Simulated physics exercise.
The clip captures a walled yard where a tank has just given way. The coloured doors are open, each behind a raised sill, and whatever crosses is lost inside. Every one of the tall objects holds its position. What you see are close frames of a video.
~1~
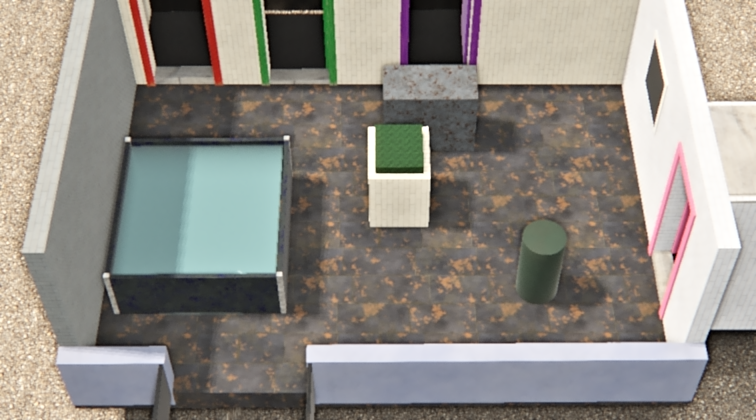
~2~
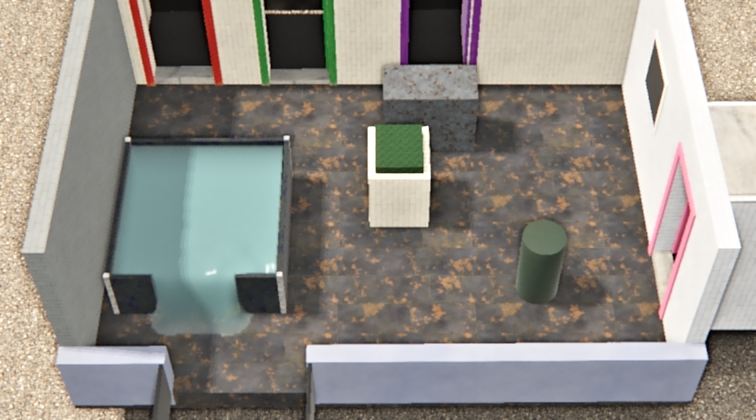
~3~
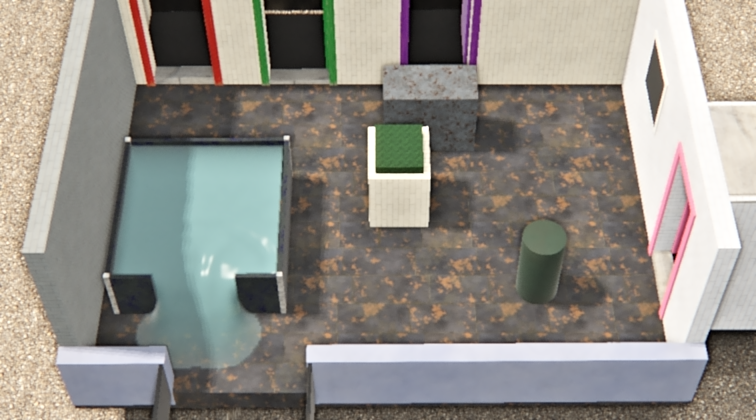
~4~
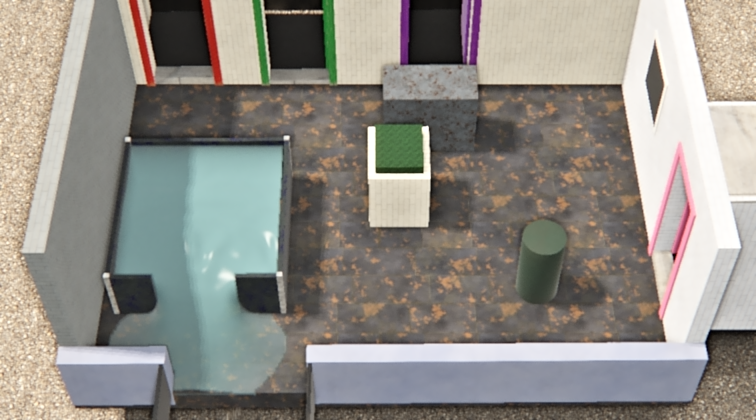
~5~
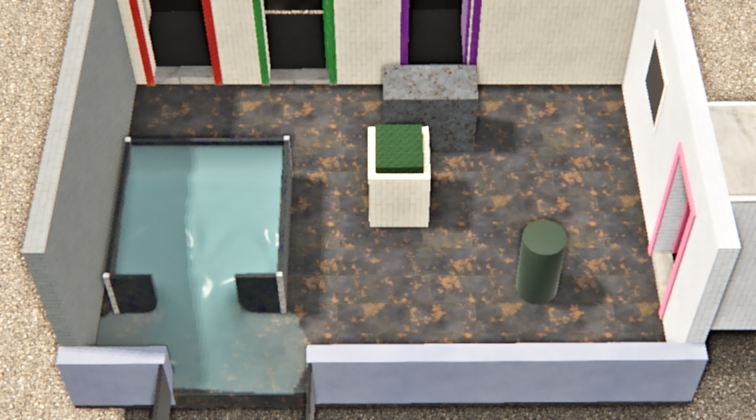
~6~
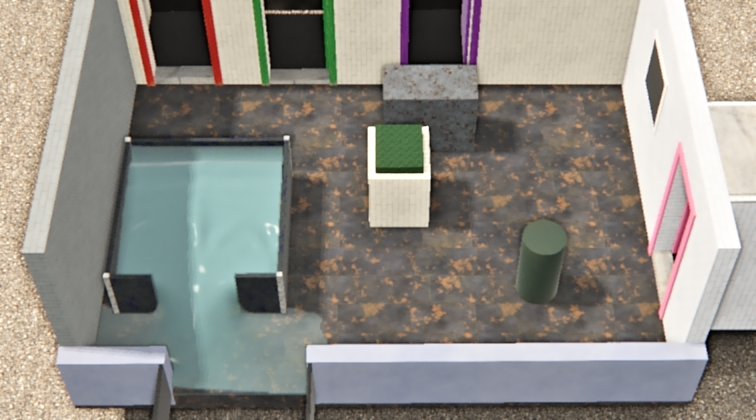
In the video, an open tank of water stands still in a walled yard with coloured doorways, then its front gives way and water pours through the gap, spreading across the dark floor to the opening in the low front wall.
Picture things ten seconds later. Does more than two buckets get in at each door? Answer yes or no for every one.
Red door: No, green door: No, pink door: No, purple door: No.
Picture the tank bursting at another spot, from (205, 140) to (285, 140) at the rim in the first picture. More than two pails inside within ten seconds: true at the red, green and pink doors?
Red door exceeds the limit, green door exceeds the limit, pink door falls short.
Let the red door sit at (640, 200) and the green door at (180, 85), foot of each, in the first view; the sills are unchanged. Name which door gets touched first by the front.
The one in green.
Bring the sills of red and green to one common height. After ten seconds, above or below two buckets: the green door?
The green door falls short.
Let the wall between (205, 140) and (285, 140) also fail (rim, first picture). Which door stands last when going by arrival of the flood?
I say the pink door.
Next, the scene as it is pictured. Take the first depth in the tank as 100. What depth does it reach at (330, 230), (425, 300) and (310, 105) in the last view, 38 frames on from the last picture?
In order: About 0, 0 and 2 in a hundred.
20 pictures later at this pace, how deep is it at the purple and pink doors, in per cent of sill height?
First around 0 percent, second around 0 percent.
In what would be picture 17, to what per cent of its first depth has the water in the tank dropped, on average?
58 percent or thereabouts.
A moment on, water covers 10 % of the floor; the red door not reached, the green door not reached, the pink door not reached, the purple door not reached.
Next, water covers 15 % of the floor; the red door not reached, the green door not reached, the pink door not reached, the purple door not reached.
Then, water covers 20 % of the floor; the red door under two buckets in, the green door not reached, the pink door not reached, the purple door not reached.
Later, water covers 30 % of the floor; the red door under two buckets in, the green door wet at the sill, nothing in, the pink door not reached, the purple door wet at the sill, nothing in.
In the end, water covers 40 % of the floor; the red door under two buckets in, the green door wet at the sill, nothing in, the pink door wet at the sill, nothing in, the purple door wet at the sill, nothing in.
